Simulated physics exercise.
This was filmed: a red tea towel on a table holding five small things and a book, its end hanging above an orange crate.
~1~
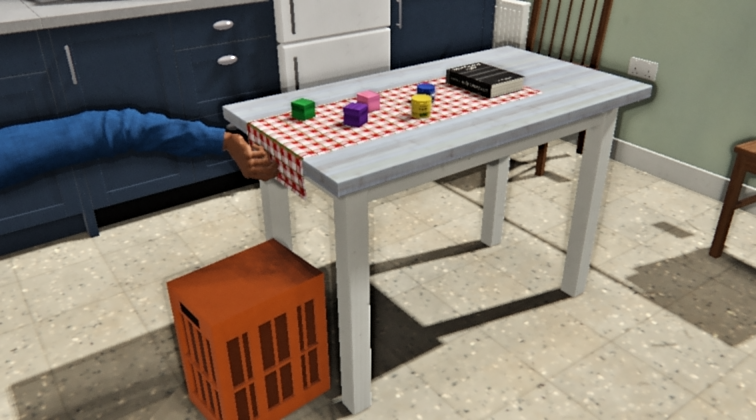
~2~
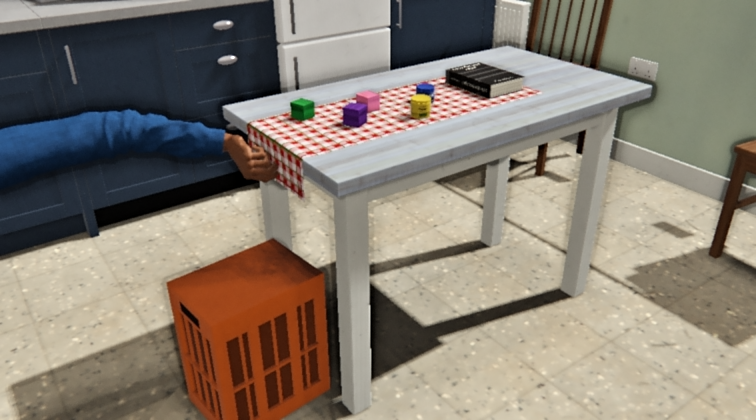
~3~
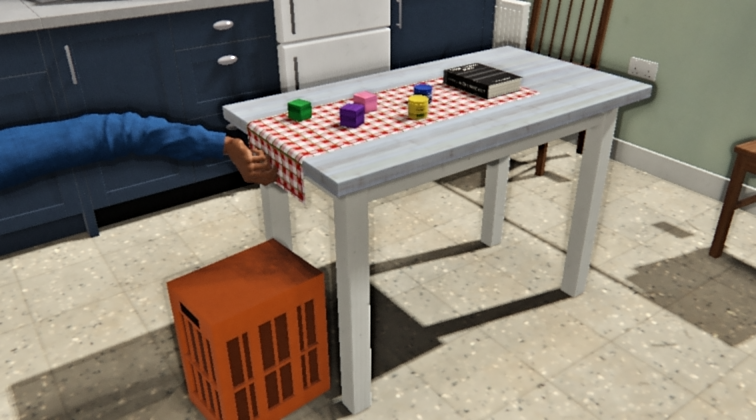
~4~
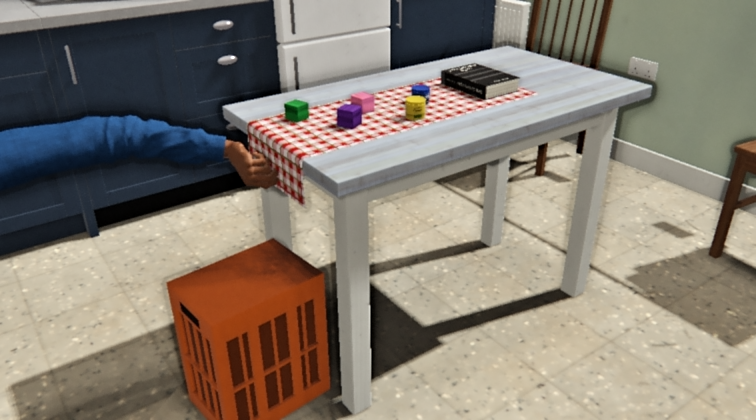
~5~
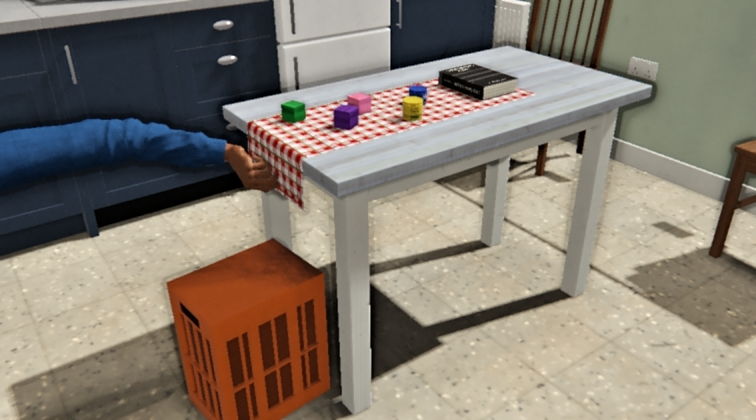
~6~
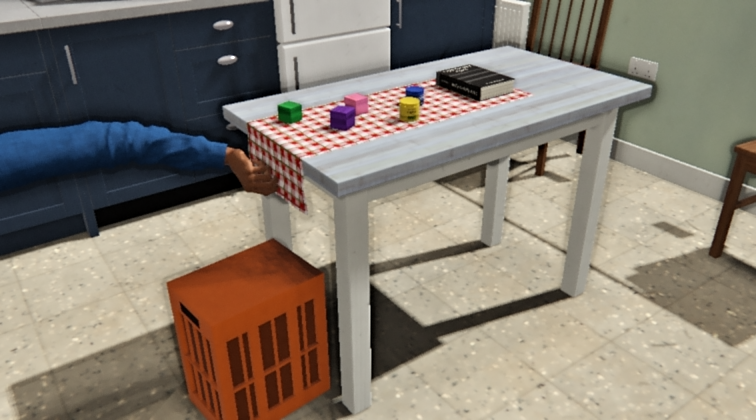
A hand at the end of a blue-sleeved arm, reaching in from the left, draws a red-and-white checked cloth slowly over the near left edge of a pale kitchen table, seen from slightly above. On the cloth sit green, purple, pink, yellow and blue blocks and a dark book, with an orange crate below. They all creep slightly left with the cloth, its hanging end lengthening, while the camera stays still.
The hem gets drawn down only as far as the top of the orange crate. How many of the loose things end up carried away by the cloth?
The drop count comes to two.
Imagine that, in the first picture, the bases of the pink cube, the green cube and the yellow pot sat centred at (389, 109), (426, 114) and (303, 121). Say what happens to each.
Pink cube - stays aboard, green cube - stays aboard, yellow pot - leaves the top.
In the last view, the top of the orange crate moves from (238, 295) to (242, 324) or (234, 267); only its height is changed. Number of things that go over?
3 and 1.
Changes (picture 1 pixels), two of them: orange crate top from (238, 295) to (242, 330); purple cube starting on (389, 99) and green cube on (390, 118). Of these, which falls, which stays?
The purple cube stays put; the green cube is lost.
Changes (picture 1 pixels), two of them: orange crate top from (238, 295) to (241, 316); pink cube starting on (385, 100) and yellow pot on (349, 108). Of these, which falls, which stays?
Pink cube: Safe; yellow pot: Lost.
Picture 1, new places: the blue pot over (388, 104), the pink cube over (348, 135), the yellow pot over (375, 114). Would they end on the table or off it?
Here's how it goes: The blue pot makes it through, the pink cube ends up down, and the yellow pot makes it through.
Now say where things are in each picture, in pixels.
In the first frame, hem (306, 201); green cube (303, 101); purple cube (355, 106); pink cube (368, 94); yellow pot (421, 98); blue pot (426, 86); top of the crate (238, 295).
In the second frame, hem (305, 202); green cube (302, 102).
In the third frame, hem (305, 205); purple cube (352, 107).
In the fourth frame, hem (306, 209); pink cube (362, 95); top of the crate (238, 295).
In the fifth frame, hem (306, 212); yellow pot (413, 100).
In the sixth frame, hem (308, 215); green cube (290, 104); purple cube (342, 109); pink cube (356, 97); yellow pot (410, 101); blue pot (415, 89).
Early on, hem near (279, 224); all still up.
Midway, hem on the crate; green cube and purple cube gone.
Finally, hem on the crate; green cube and purple cube gone. It carries off two.
